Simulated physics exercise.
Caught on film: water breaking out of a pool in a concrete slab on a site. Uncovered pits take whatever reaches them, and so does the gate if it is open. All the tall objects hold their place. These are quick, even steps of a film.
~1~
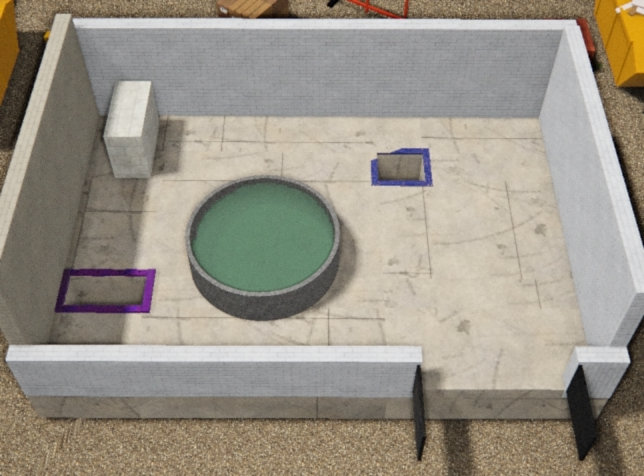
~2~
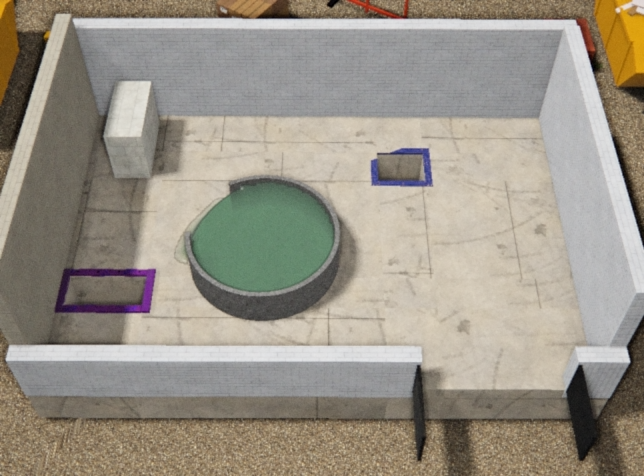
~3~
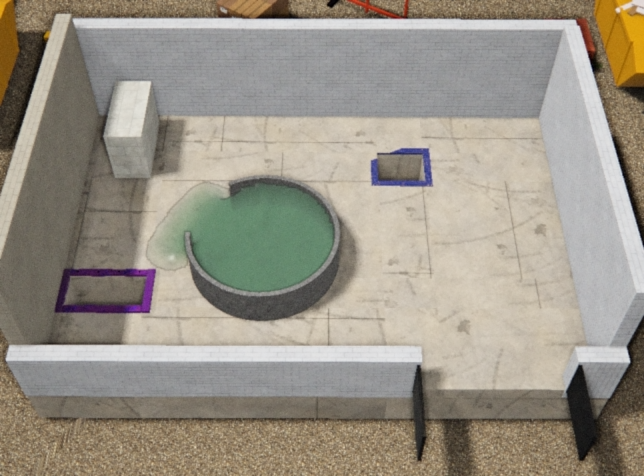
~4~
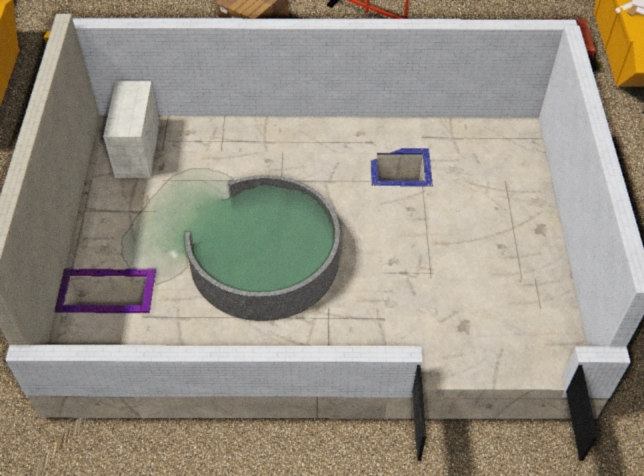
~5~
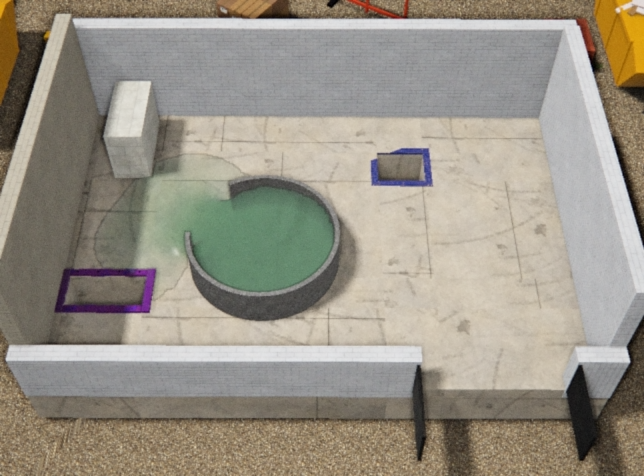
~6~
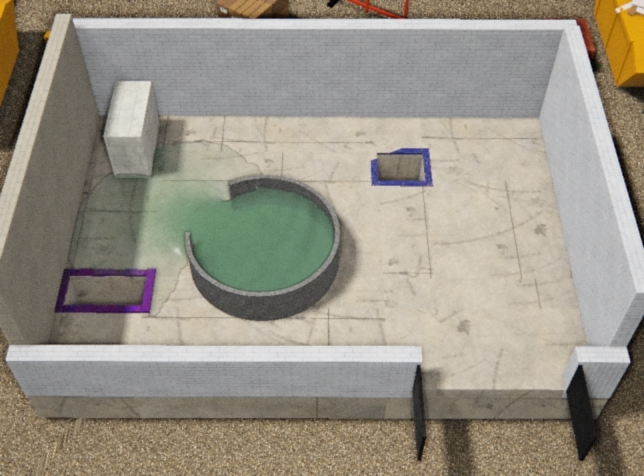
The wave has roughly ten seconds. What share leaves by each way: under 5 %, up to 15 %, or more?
One by one: The gate takes not even 5 %; the blue pit takes between 5 and 15 %; the purple pit takes above 15 %.
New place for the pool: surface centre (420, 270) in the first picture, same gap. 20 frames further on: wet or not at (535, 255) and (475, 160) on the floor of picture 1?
As listed: No water, free of water.
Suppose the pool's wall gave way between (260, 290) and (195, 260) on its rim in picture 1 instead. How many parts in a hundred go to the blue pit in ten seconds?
In per cent: Blue 0.
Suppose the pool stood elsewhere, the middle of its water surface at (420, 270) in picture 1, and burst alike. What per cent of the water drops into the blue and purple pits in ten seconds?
Roughly, in per cent: Blue 4, purple 15.
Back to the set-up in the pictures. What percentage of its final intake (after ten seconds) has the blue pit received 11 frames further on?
Some 0 per cent.
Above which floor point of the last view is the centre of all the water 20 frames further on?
Roughly at (198, 215).
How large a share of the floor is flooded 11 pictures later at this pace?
Near 20 in a hundred.
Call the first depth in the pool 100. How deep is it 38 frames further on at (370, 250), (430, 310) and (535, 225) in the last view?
Roughly 2, 0 and 0 per cent, in turn.
A moment on, water covers 20 % of the floor; the gate 0 %, the blue pit 0 %, the purple pit 0 %.
Next, water covers 20 % of the floor; the gate 0 %, the blue pit 0 %, the purple pit 2 %.
Then, water covers 35 % of the floor; the gate 0 %, the blue pit 0 %, the purple pit 8 %.
Later, water covers 55 % of the floor; the gate 0 %, the blue pit 3 %, the purple pit 20 %.
In the end, water covers 75 % of the floor; the gate 0 %, the blue pit 8 %, the purple pit 27 %.
